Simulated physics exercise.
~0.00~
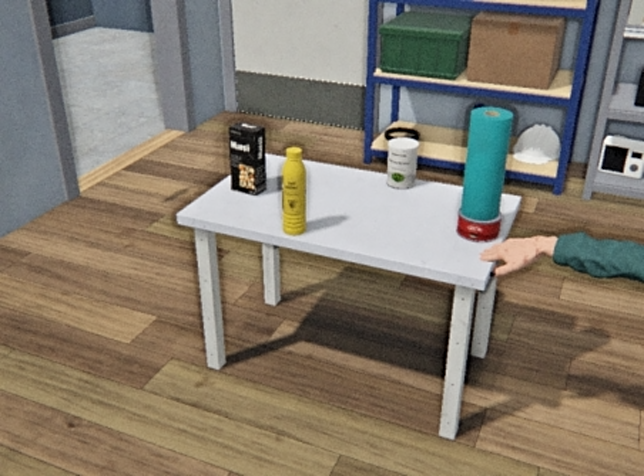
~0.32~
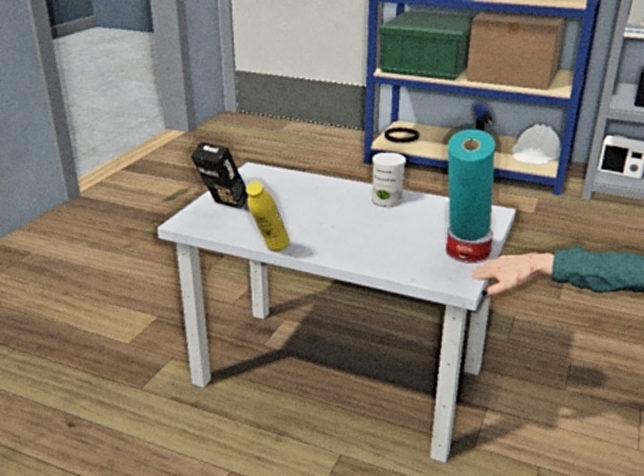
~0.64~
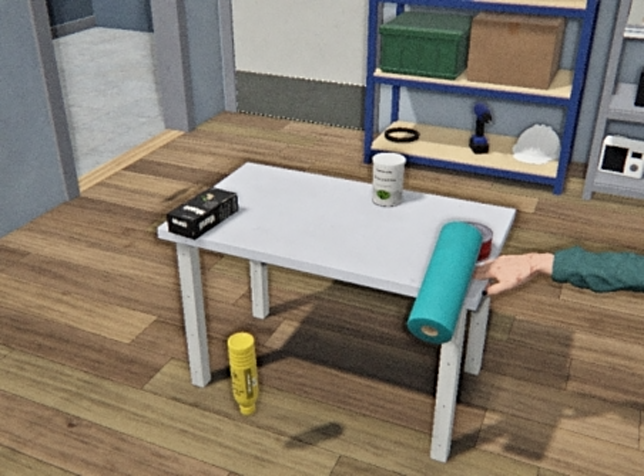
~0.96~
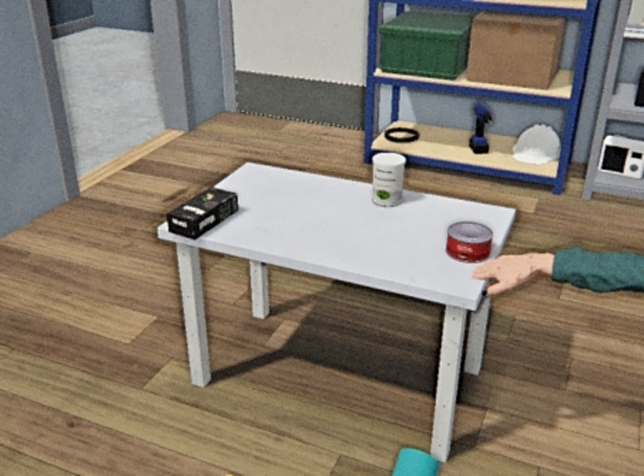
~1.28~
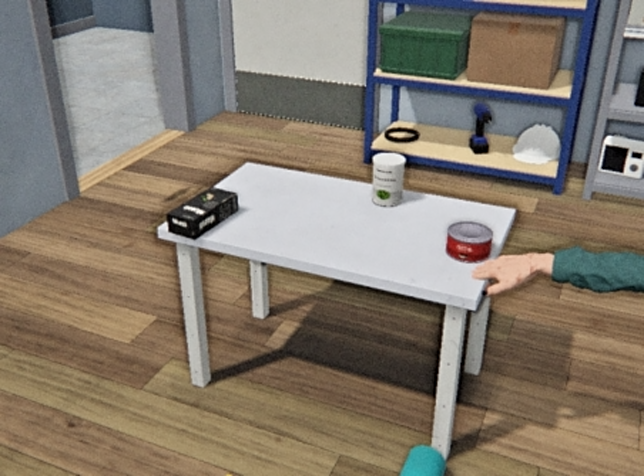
A small white table is jolted toward the viewer on a wooden floor, seen from above by a still camera, with shelves behind and a green-sleeved hand at its right corner. On it stand a black packet and yellow bottle at left, a white tin toward the back, and a turquoise roll on a red tub at right. The packet, bottle and roll tilt as the table shifts. The bottle drops upside down off the front, while the packet lands on its side. The roll topples off the front and comes to lie on the floor, leaving packet, tin and tub on the table.
